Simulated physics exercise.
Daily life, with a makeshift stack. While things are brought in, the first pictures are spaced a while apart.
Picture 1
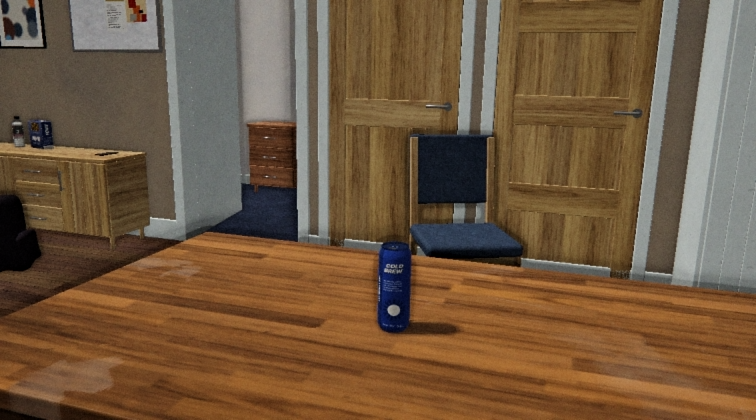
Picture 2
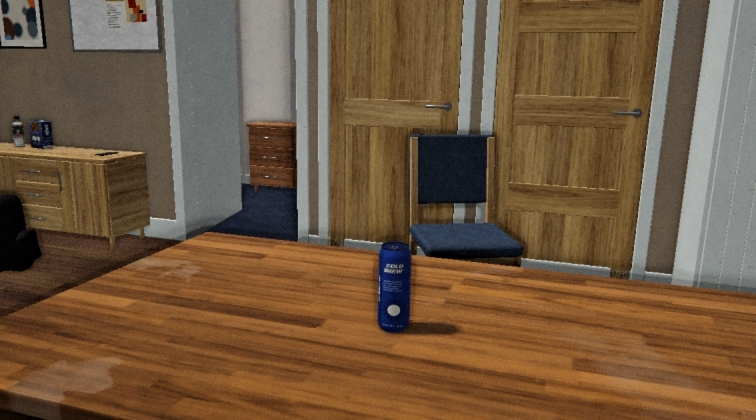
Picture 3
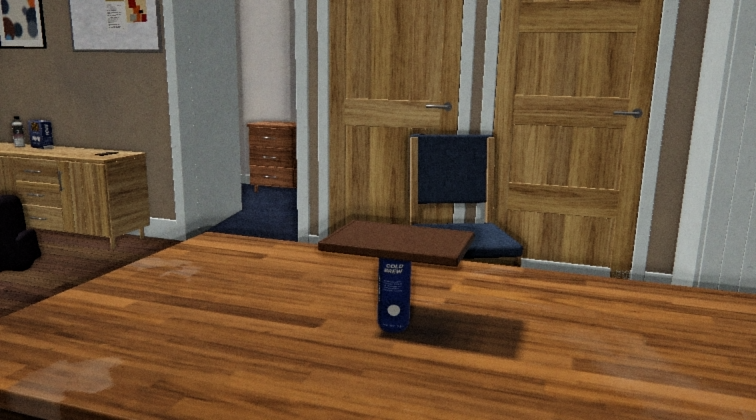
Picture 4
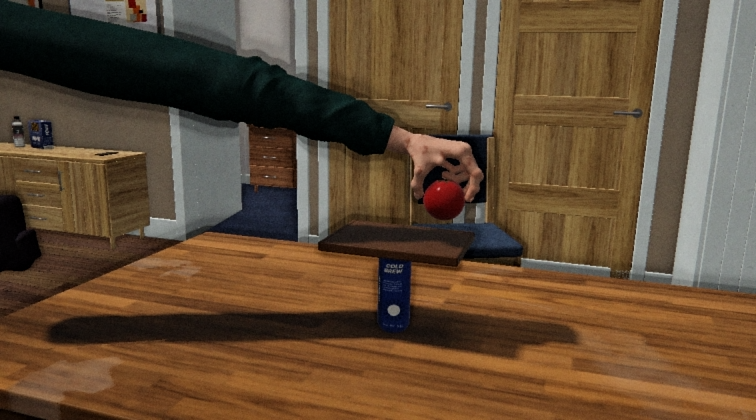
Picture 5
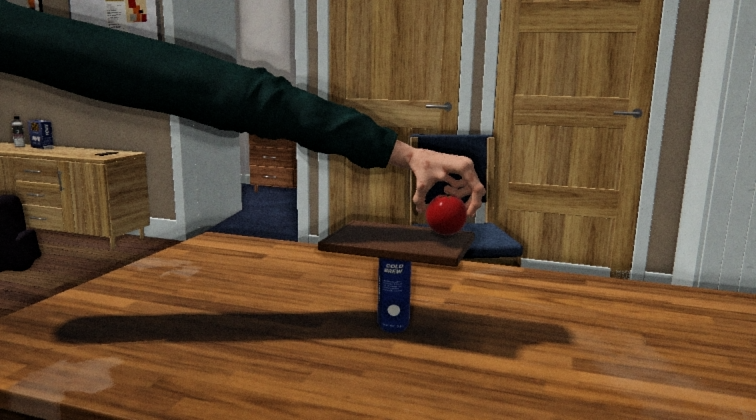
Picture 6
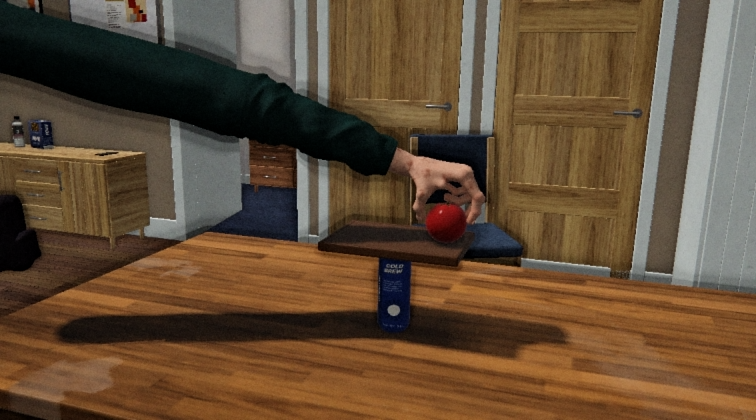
At the start, a blue can stands alone on a wooden table, with a chair and doors behind it. A flat brown lid then appears balanced on top of the can. A hand in a dark green sleeve reaches in from the left, lowering a red tomato slightly onto the lid's right side.
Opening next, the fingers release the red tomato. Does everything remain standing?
No.
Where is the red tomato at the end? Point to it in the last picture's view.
At about (474, 325).
Then, 0.30 s on from there, red tomato now fallen; brown lid turned 55° from how it was put.
Then, 0.50 s on from there, brown lid now fallen.
Then, 0.70 s on from there, things are still on the move.
In the end, fallen, red tomato and brown lid; blue can unmoved. At the end, from the last picture's camera, red tomato near (474, 326). The stack gives way.
